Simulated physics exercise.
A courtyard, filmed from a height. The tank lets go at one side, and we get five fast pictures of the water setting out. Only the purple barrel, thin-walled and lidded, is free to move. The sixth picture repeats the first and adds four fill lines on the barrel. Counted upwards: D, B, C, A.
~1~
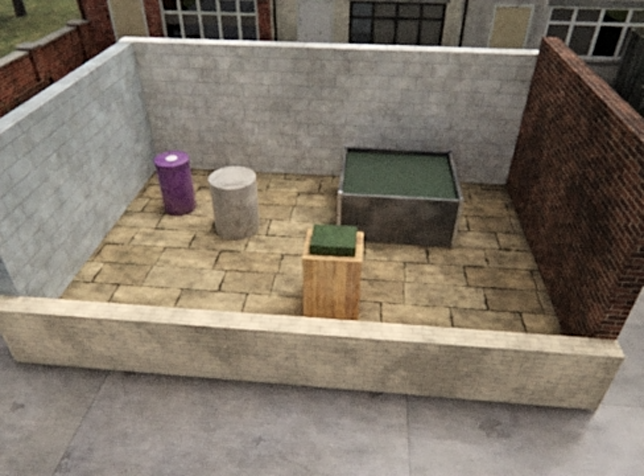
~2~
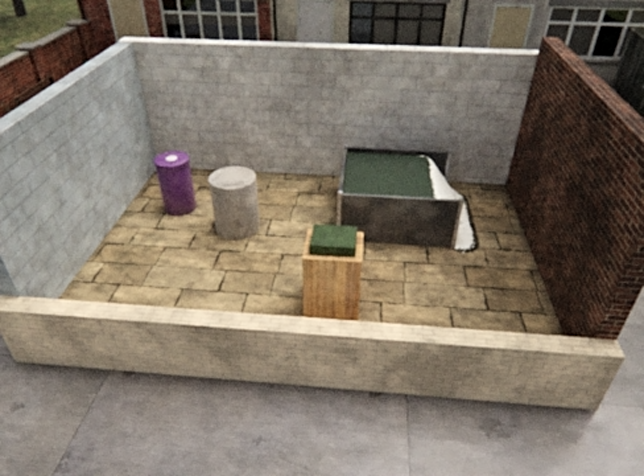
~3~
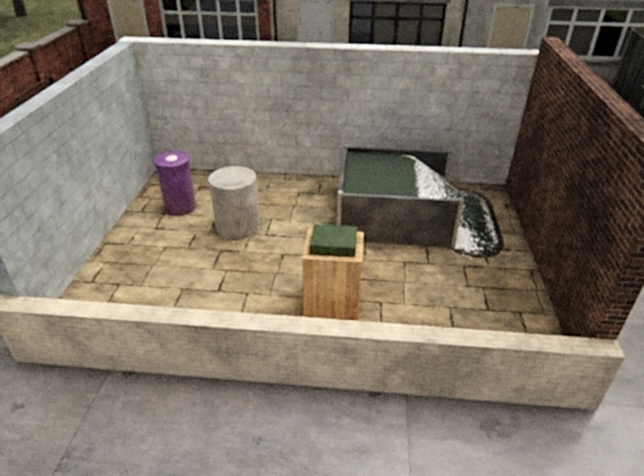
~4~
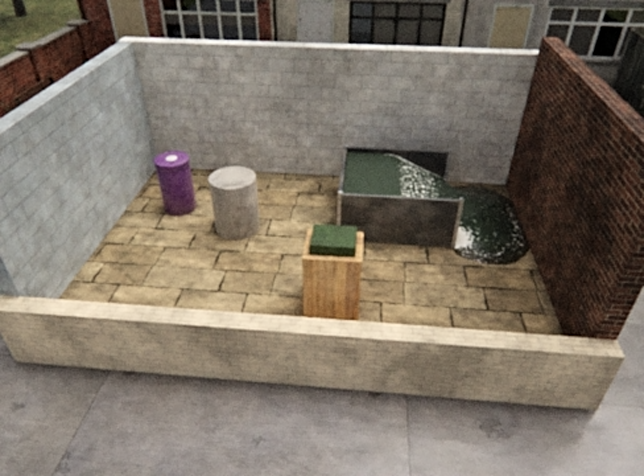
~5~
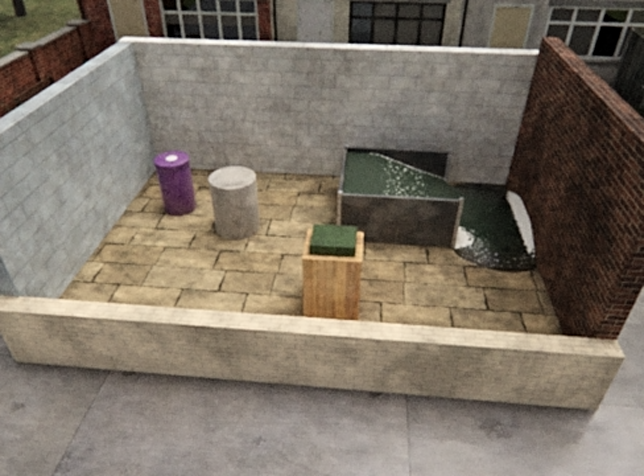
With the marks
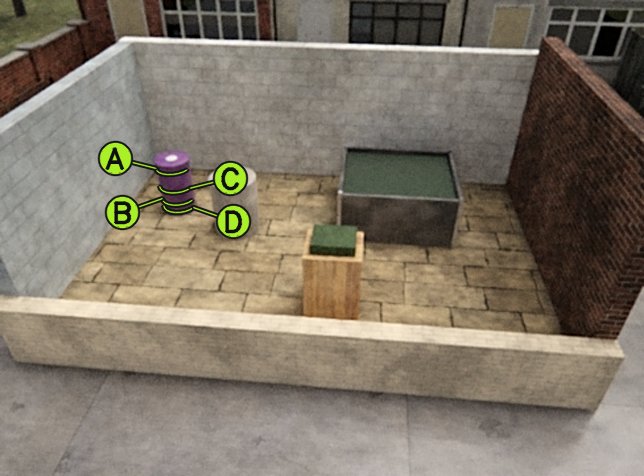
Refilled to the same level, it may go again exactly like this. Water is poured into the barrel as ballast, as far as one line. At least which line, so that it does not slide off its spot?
D will do.
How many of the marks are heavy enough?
All four.
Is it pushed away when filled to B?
No.
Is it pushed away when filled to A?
No, not at all.
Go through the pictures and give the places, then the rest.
Lid of the purple barrel at (171, 159); tank full, its middle at (398, 176), in the first picture.
In the second picture, 2 % of the ground wet, in view closest to the barrel at (466, 223).
In the third picture, 5 % of the ground wet, in view closest to the barrel at (466, 212).
In the fourth picture, 9 % of the ground wet, in view closest to the barrel at (467, 210).
Lid of the purple barrel at (171, 159); 11 % of the ground wet, in view closest to the barrel at (467, 252), in the fifth picture.
On the marked copy, A at (167, 174); B at (173, 205); C at (171, 192); D at (175, 212); from the bottom up D, B, C, A.
If A is chosen, it does not move.
If B is chosen, it does not move.
If C is chosen, it does not move.
If D is chosen, it does not move.
